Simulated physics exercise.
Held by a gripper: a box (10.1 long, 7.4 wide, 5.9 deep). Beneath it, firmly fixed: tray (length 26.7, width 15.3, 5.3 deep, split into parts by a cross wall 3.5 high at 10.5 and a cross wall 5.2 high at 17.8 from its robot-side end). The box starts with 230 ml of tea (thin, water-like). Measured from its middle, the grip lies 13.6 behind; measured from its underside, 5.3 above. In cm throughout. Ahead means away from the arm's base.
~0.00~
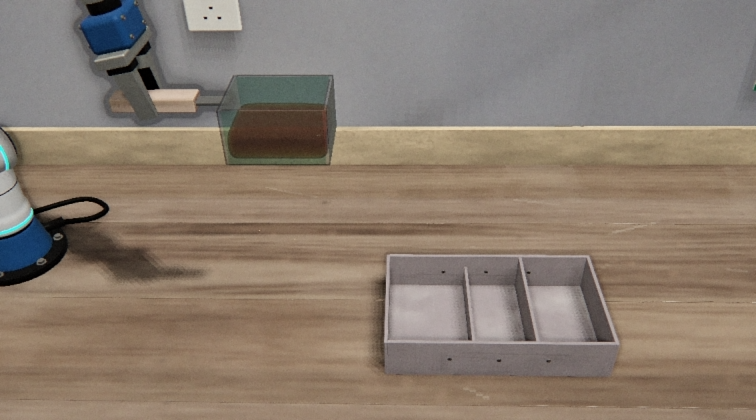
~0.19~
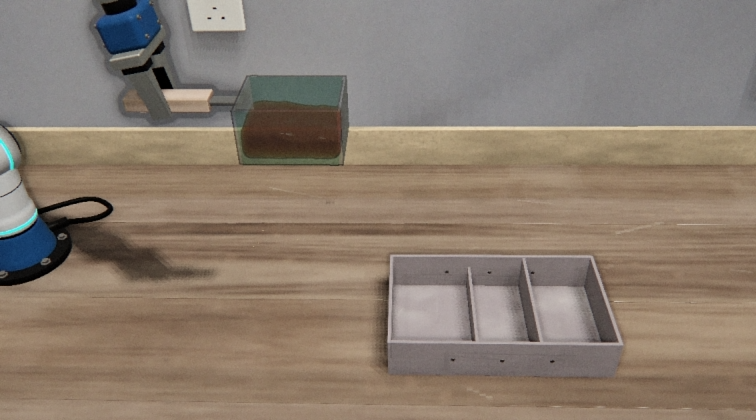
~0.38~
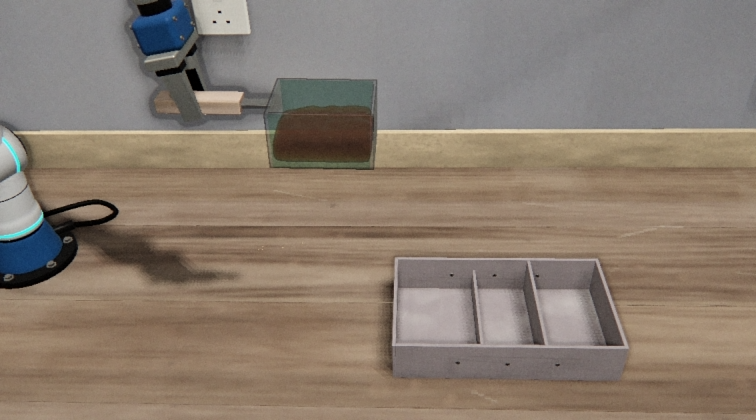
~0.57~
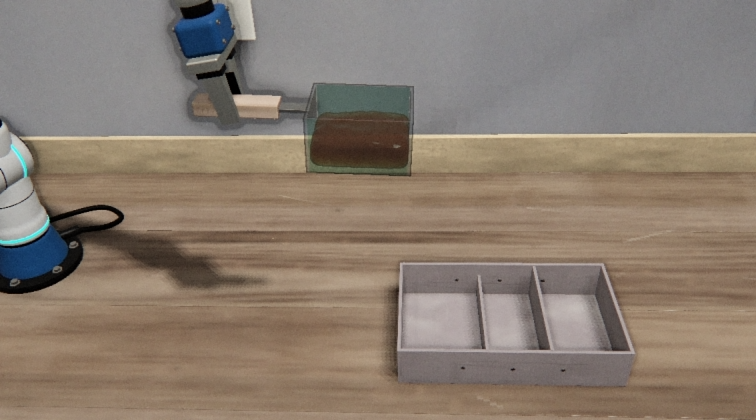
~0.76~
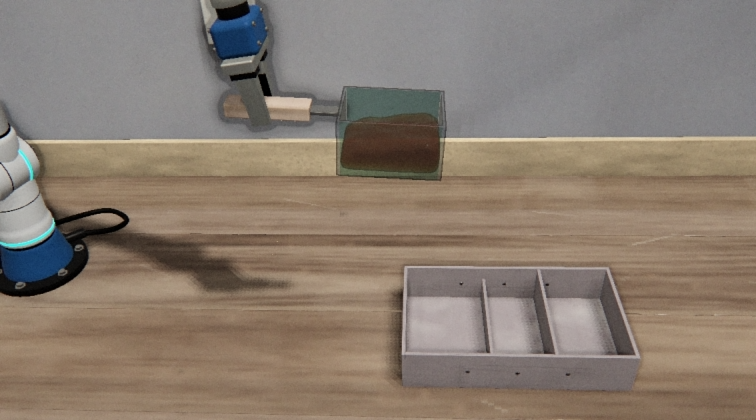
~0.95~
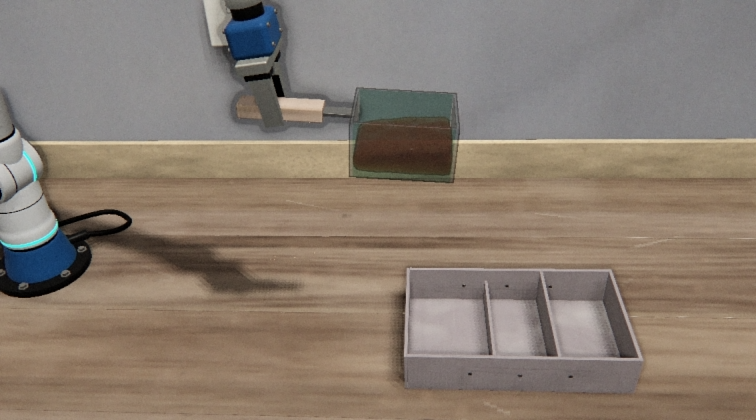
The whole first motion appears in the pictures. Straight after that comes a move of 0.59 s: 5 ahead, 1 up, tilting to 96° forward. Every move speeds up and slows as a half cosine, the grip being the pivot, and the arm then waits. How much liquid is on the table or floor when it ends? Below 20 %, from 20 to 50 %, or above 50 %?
Above 50 %.
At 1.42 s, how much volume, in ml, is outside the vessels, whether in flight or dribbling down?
Estimate: About 60 ml.
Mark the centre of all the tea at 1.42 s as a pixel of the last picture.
The centre lands around (371, 275) in the last view.
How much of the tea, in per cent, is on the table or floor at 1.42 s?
About 0 per cent.
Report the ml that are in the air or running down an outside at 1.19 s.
Roughly 0 ml at that moment.
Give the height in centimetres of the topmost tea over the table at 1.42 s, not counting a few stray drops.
It reaches up to about 19 cm above the table.
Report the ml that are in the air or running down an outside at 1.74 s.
About 40 ml.
By 1.19 s, tilted 36° forward, liquid up to 25 above the table; 230 ml in the box.
By 1.42 s, tilted 87° forward, liquid up to 20 above the table; 100 ml in the box, 70 ml in the robot-side part, 55 ml in the air or running down outside.
By 1.74 s, tilted 96° forward, liquid up to 21 above the table; 100 ml on the table or floor, 55 ml in the robot-side part, 30 ml in the box, 5 ml in the middle part, 40 ml in the air or running down outside.
By 2.54 s, tilted 96° forward, liquid up to 17 above the table; 170 ml on the table or floor, 55 ml in the robot-side part, 5 ml in the middle part.
Final state, 170 ml on the table or floor, 55 ml in the robot-side part, 5 ml in the middle part. That is 75 % on the table or floor.
